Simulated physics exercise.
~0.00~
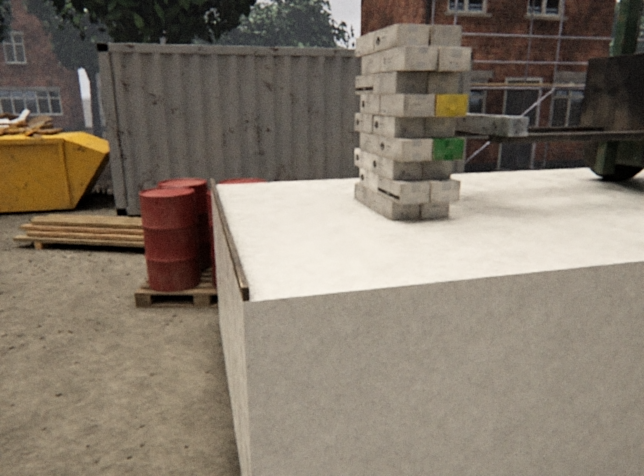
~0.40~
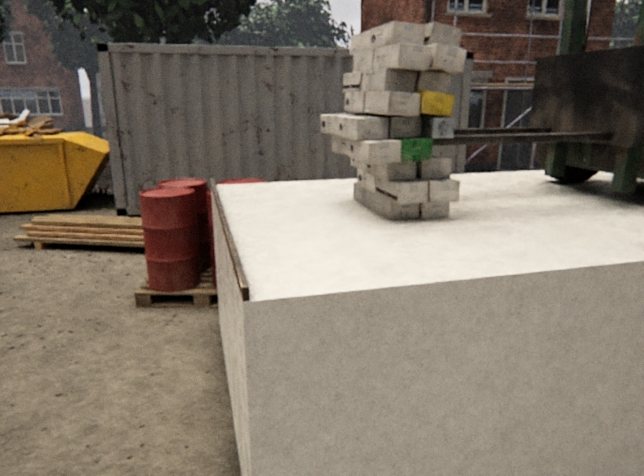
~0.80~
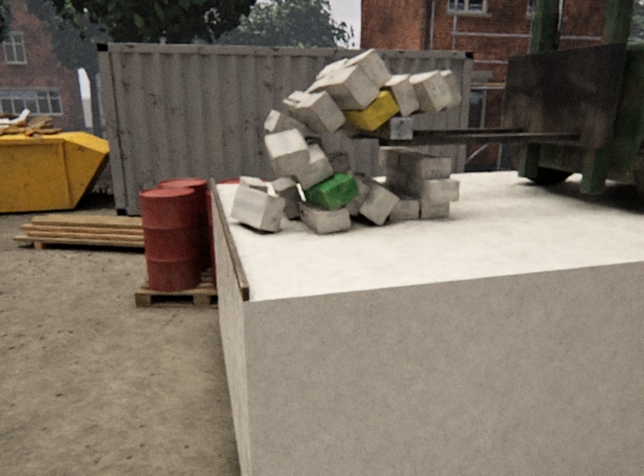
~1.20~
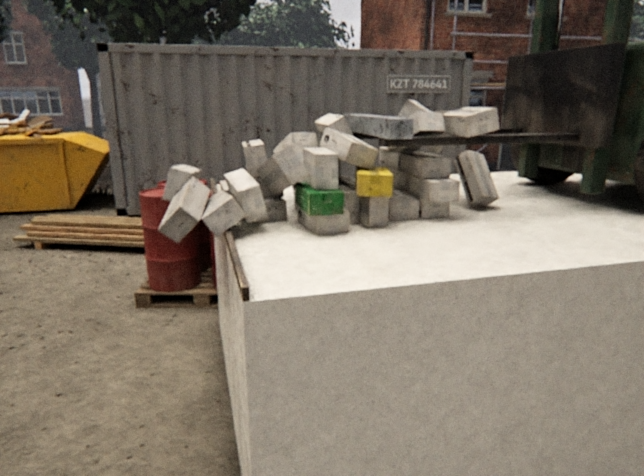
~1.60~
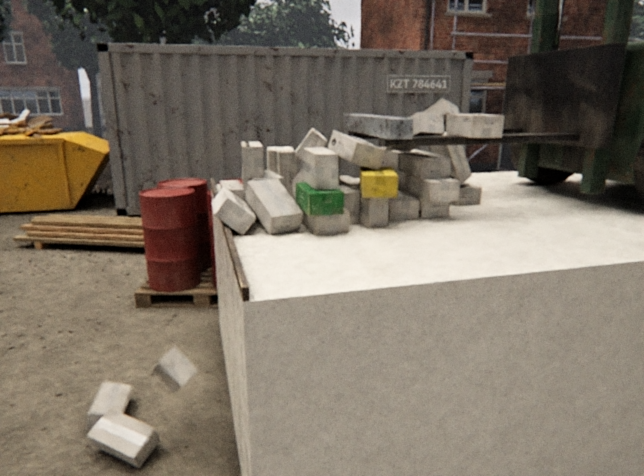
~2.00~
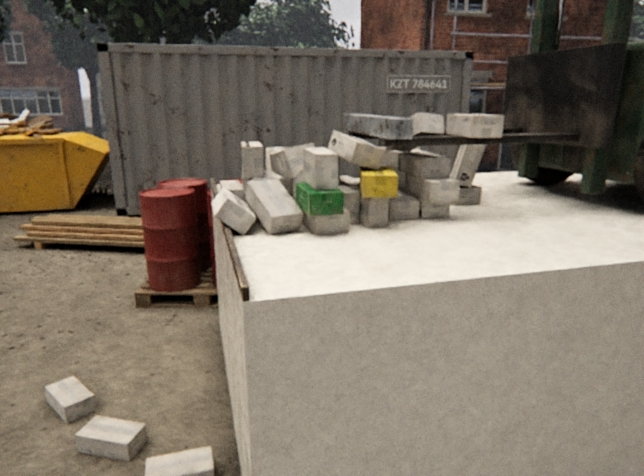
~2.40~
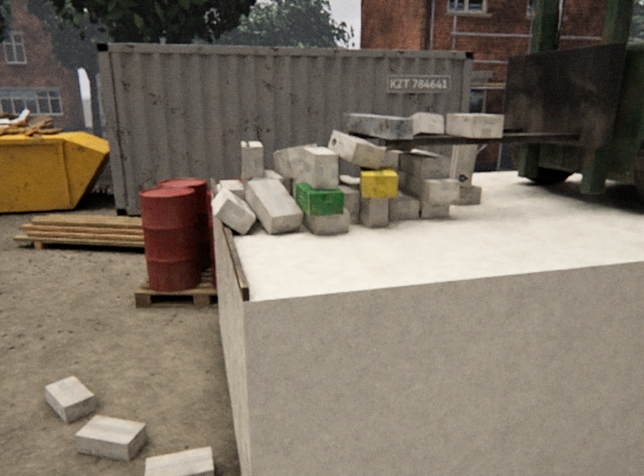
On a raised platform in a yard, a lift truck pushed a beam leftward into a tall stack of pale boxes, which bulged and collapsed toward the left edge; three boxes dropped to the ground, while the rest, green and yellow ones included, stayed heaped on top.
